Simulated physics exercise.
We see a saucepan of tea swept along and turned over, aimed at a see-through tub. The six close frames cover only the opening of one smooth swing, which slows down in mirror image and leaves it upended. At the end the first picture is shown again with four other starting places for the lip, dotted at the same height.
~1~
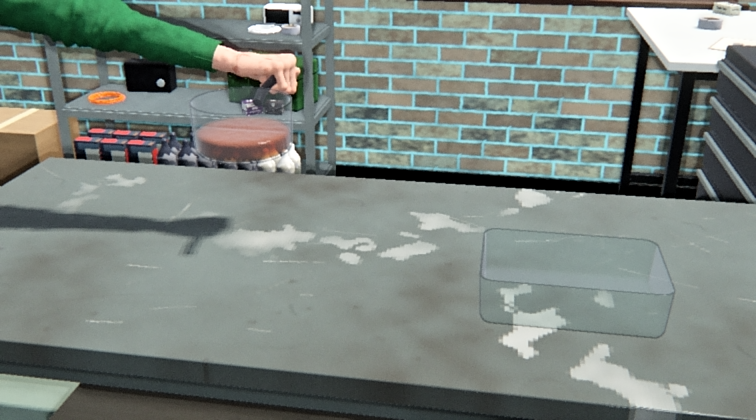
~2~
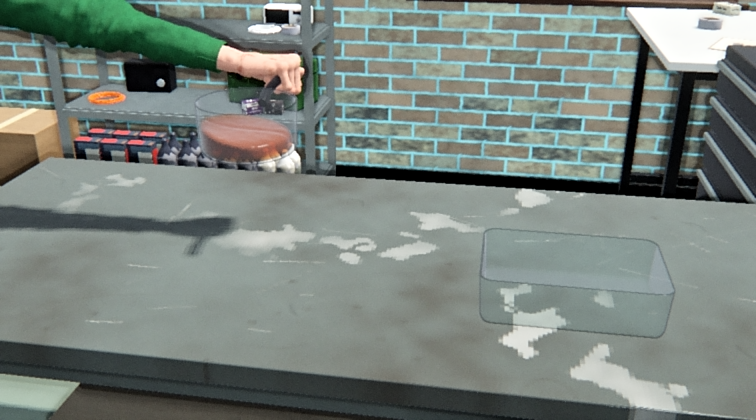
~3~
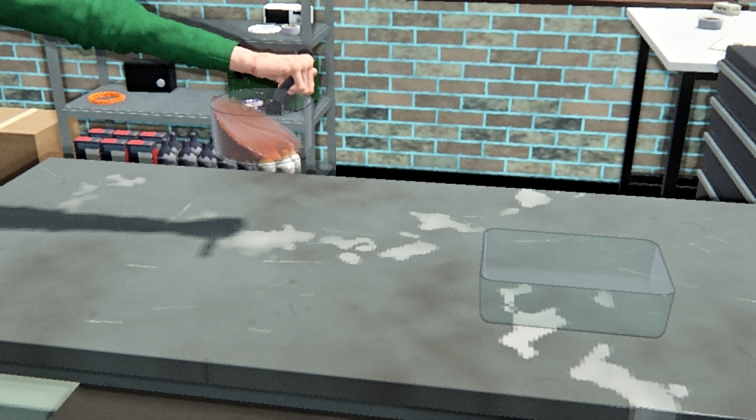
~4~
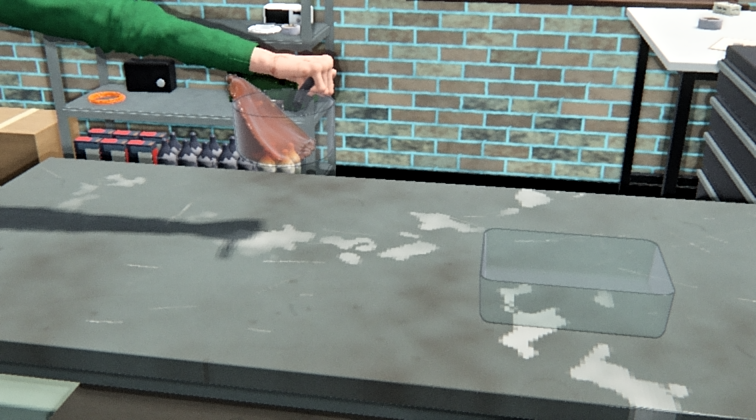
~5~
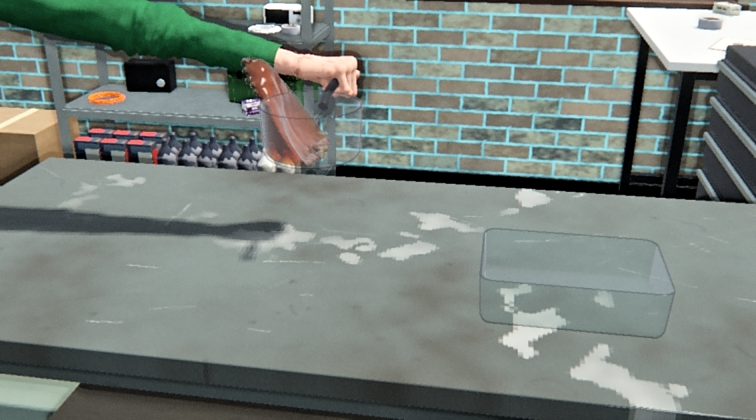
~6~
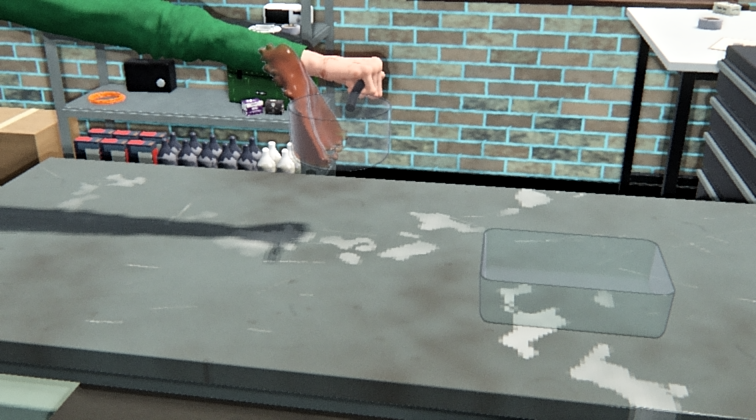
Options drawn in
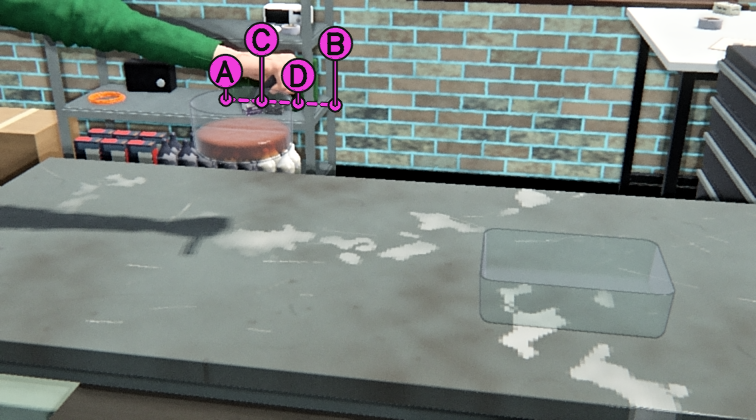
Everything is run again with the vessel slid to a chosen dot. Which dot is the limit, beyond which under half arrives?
It is B.
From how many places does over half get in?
One.
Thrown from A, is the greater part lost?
Yes, it does.
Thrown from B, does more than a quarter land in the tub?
Yes, clearly.
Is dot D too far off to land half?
Yes.
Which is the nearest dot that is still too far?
That is dot D.
In magenta, A at (225, 99); B at (335, 105); C at (261, 101); D at (298, 103).
With A, about 6 % lands in the tub, 80 % falls short and 14 % goes beside or beyond.
With B, about 71 % lands in the tub, 4 % falls short and 26 % goes beside or beyond.
With C, about 11 % lands in the tub, 71 % falls short and 19 % goes beside or beyond.
With D, about 19 % lands in the tub, 58 % falls short and 23 % goes beside or beyond.
